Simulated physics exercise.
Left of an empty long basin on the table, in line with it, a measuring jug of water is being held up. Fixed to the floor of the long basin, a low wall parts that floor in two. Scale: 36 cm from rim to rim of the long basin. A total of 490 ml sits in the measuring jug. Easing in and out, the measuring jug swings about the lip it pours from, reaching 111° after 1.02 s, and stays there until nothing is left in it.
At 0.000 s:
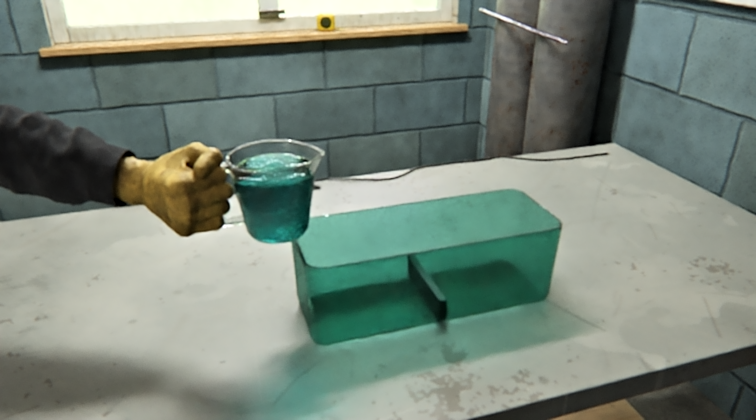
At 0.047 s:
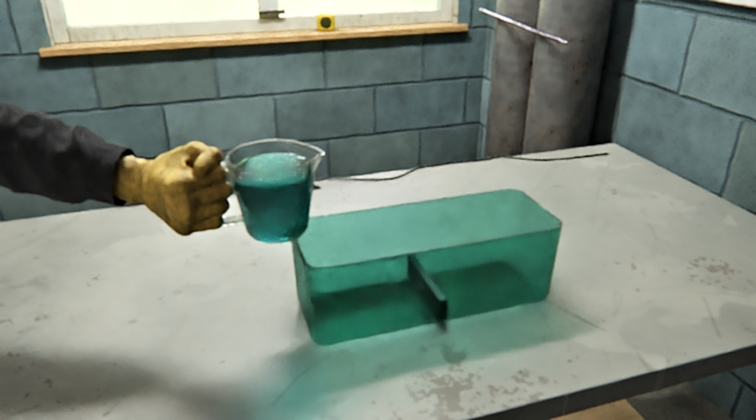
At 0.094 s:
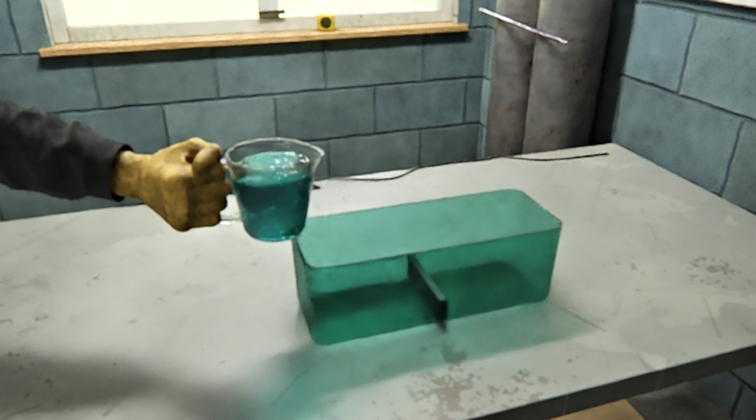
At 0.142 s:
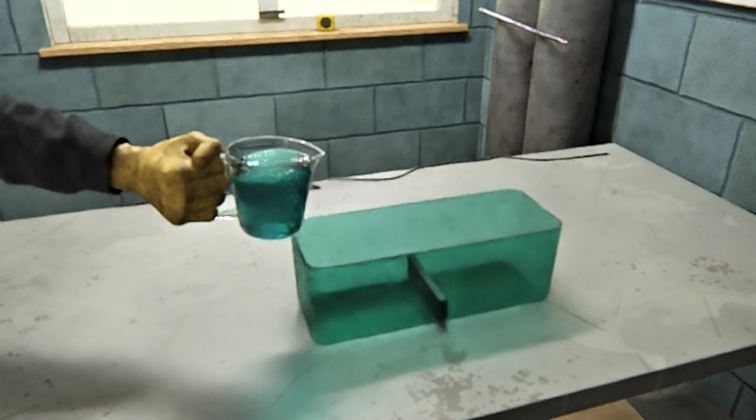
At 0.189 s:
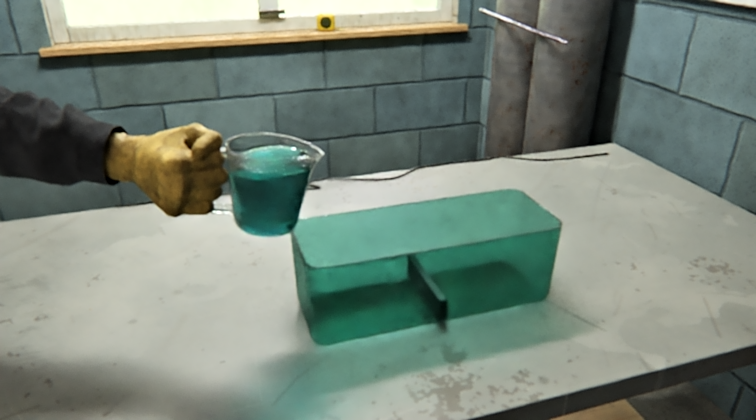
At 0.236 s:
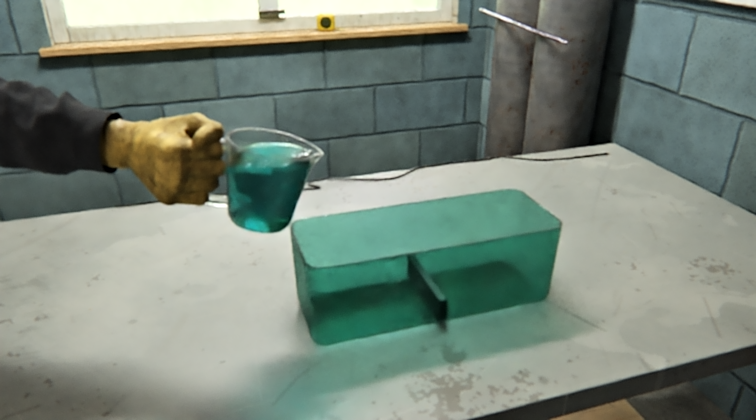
A gloved hand holds a glass measuring jug of blue-green water left of a long, clear green basin with a low dividing wall, then gradually tilts it slightly to the right, its lip staying in nearly the same place.
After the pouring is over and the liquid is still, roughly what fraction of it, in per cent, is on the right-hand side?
Roughly 12 out of 100 parts.
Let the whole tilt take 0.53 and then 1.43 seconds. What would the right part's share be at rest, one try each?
Near 5 in a hundred on the first go and near 10 in a hundred on the second.
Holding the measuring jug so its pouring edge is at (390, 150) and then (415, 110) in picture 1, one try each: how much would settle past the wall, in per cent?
90 in a hundred, followed by 90 in a hundred.
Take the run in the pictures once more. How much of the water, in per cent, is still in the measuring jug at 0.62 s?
Roughly 70 per cent.
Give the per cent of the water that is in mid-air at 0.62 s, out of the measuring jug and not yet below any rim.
About 24 per cent.
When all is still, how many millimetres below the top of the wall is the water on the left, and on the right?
Close to 14 mm left and close to 32 mm right.
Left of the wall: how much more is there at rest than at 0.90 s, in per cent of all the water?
Some 24 per cent.
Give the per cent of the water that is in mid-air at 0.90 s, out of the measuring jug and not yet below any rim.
Near 28 percent.
Then, 0.62 s in, the tilt is 74° and 69 per cent is still to pour, 6 is left of the wall and 0 right of it.
Then, 0.90 s in, the tilt is 107° and 9 per cent is still to pour, 60 is left of the wall and 3 right of it.
Then, 1.20 s in, the tilt is 111° and 0 per cent is still to pour, 88 is left of the wall and 6 right of it.
Then, 1.52 s in, the tilt is 111° and 0 per cent is still to pour, 84 is left of the wall and 12 right of it.
Finally, 84 per cent lies left of the wall, 12 right of it and 4 outside.
